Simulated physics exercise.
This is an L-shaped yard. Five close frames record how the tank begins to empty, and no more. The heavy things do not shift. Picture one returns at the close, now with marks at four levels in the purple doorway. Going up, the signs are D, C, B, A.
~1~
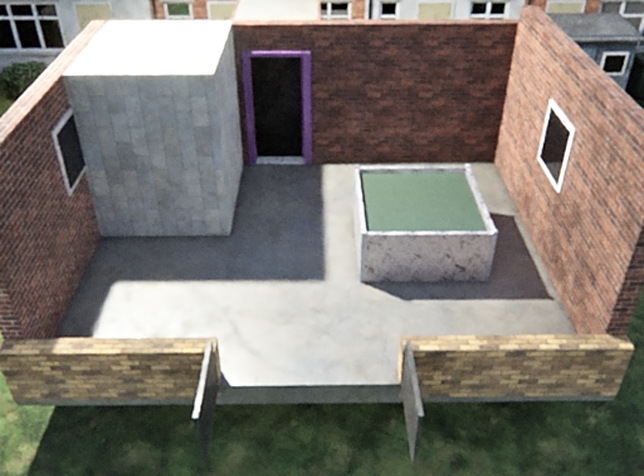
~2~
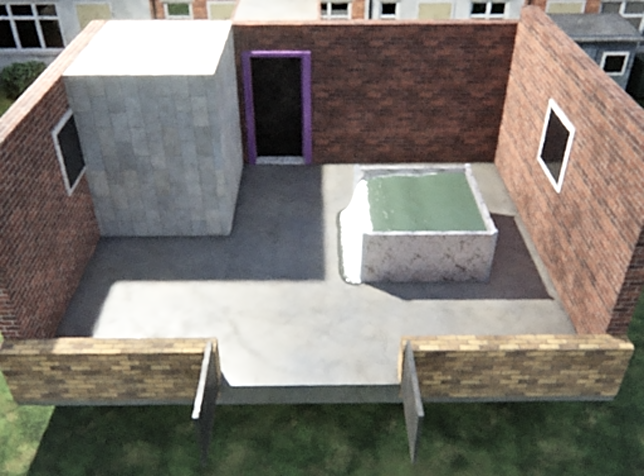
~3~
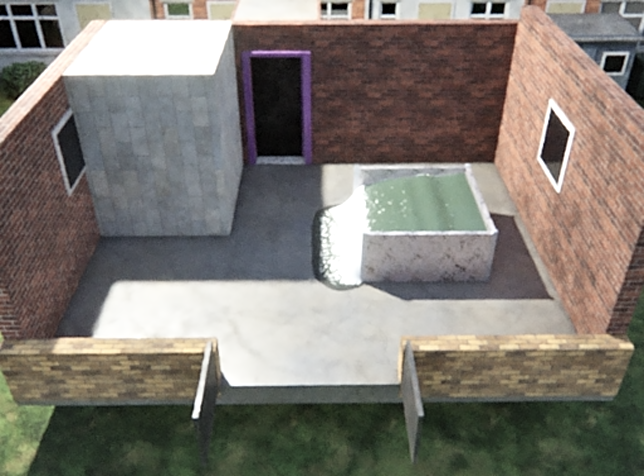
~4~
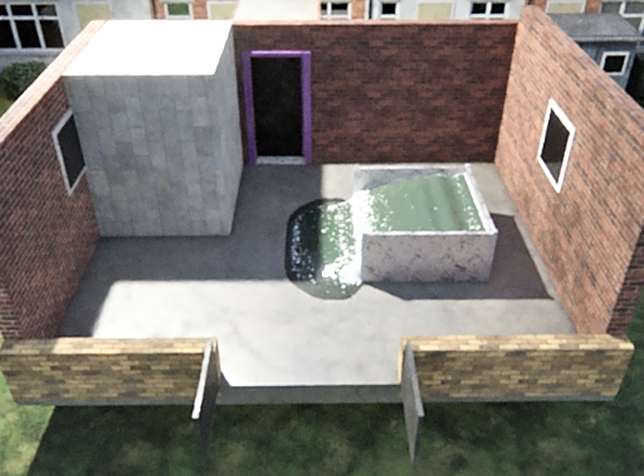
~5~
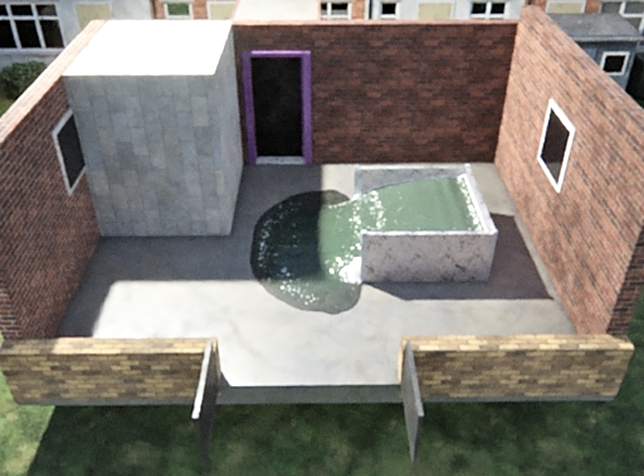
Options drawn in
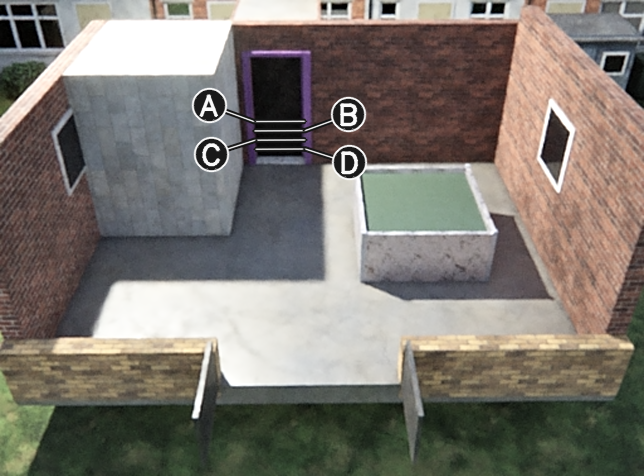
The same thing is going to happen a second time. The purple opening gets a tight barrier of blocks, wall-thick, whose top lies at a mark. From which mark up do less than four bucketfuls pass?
Take D.
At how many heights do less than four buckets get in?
All four.
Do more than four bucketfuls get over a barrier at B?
No, that is safe.
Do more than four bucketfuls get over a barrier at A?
No.
In white, A at (279, 121); B at (279, 130); C at (280, 140); D at (280, 149); from the bottom up D, C, B, A.
Choosing A, nothing gets over.
Choosing B, nothing gets over.
Choosing C, nothing gets over.
Choosing D, a bucket or two gets in.
